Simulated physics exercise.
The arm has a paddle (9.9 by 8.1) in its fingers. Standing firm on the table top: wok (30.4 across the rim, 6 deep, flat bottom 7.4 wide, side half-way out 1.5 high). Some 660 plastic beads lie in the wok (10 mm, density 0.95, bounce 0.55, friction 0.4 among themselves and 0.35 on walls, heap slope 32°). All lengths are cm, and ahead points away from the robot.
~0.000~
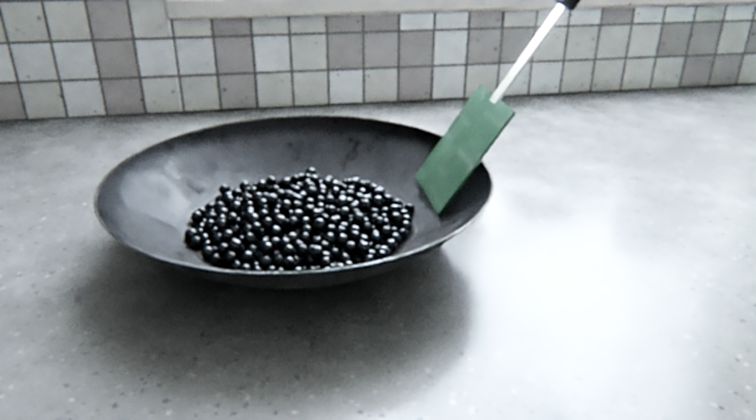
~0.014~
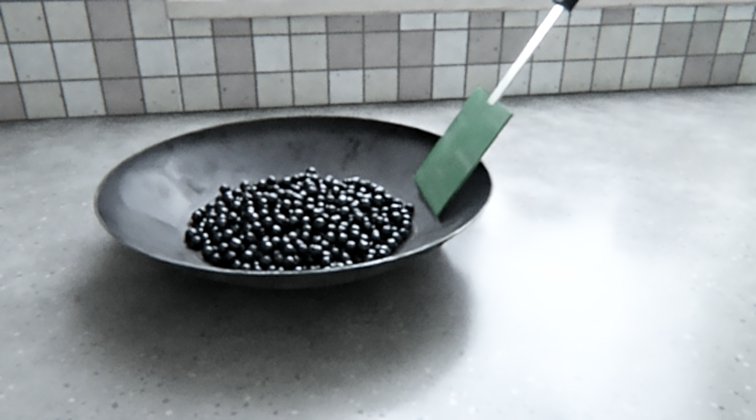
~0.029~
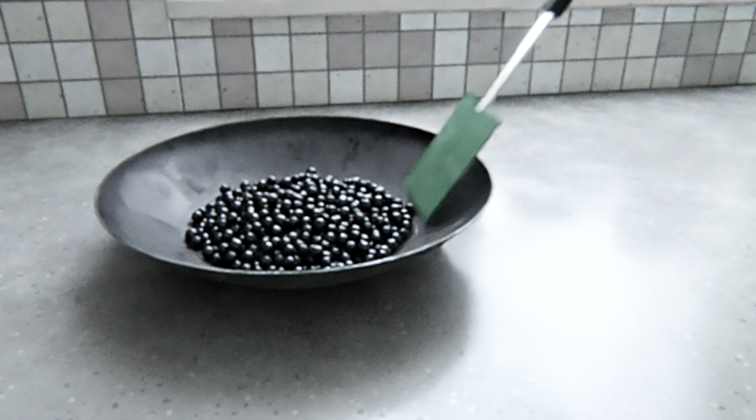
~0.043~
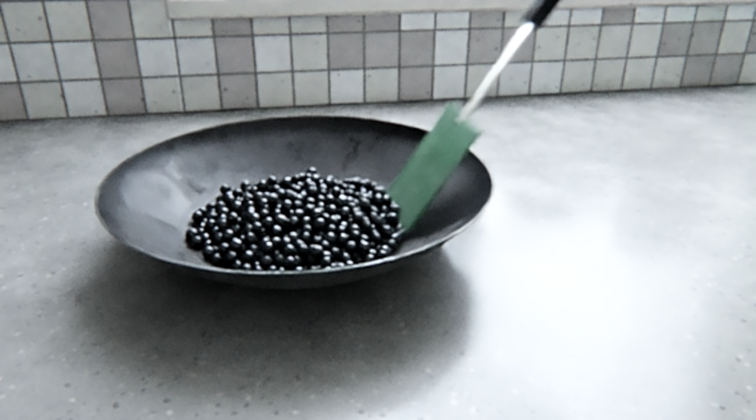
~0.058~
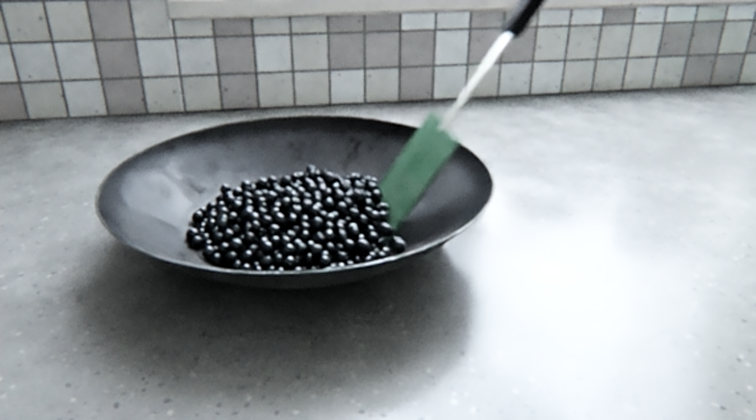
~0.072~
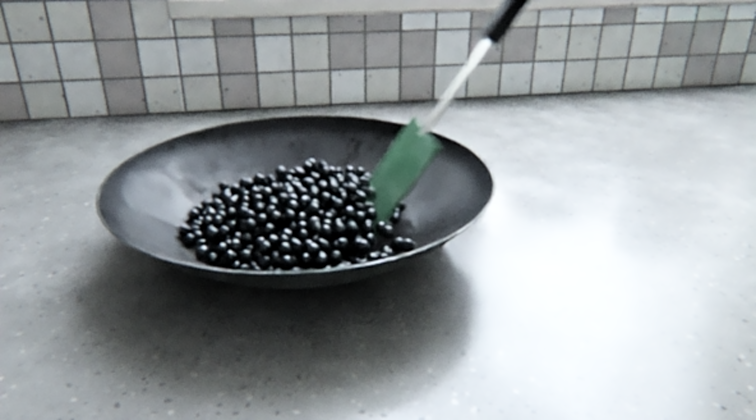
A green paddle moved down and left from the right side of a dark wok, pushing into a heap of shiny black beads and nudging some of them leftward on the gray countertop.
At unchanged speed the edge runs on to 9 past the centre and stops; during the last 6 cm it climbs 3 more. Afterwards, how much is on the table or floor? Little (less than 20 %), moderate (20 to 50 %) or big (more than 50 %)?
Share on the table or floor: Moderate (20 to 50 %).
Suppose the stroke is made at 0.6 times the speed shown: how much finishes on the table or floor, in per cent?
About 10 per cent.
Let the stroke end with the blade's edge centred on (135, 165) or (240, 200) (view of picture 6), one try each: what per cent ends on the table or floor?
Some 45 and 10 per cent.
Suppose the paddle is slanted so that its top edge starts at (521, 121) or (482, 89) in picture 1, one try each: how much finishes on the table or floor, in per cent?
About 25 and 30 per cent.
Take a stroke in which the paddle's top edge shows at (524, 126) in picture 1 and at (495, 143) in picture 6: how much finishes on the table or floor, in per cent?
About 0 per cent.
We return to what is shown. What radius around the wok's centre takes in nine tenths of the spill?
Roughly 75 cm.
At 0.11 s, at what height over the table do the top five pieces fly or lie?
About 6 cm.
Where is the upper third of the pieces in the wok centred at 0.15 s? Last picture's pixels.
Around (236, 198).
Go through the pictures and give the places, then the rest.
The first frame shows paddle top edge at (497, 97), sloping 56°; upper third of the load around (300, 210), from x 190 to 410, top at y 175; 655 in the wok.
The second frame shows paddle top edge at (495, 99), sloping 56°; upper third of the load around (300, 210), from x 190 to 410, top at y 175.
The third frame shows paddle top edge at (484, 106), sloping 56°; upper third of the load around (300, 210), from x 190 to 410, top at y 175.
The fourth frame shows paddle top edge at (465, 116), sloping 56°; upper third of the load around (302, 210), from x 190 to 405, top at y 175.
The fifth frame shows paddle top edge at (445, 125), sloping 56°; upper third of the load around (306, 208), from x 190 to 405, top at y 170.
The sixth frame shows paddle top edge at (426, 130), sloping 56°; upper third of the load around (303, 204), from x 185 to 410, top at y 165; 655 in the wok.
After 0.11 s, sloping 56°, highest piece 6 above the table; 655 in the wok.
After 0.15 s, sloping 56°, highest piece 7 above the table; 655 in the wok.
After 0.37 s, sloping 56°, highest piece 10 above the table; 456 in the wok, 94 on the table or floor, 105 on the blade or in flight.
After 1.42 s, sloping 56°, highest piece 5 above the table; 456 in the wok, 199 on the table or floor.
At rest, 456 in the wok, 199 on the table or floor. That is 30 % on the table or floor.
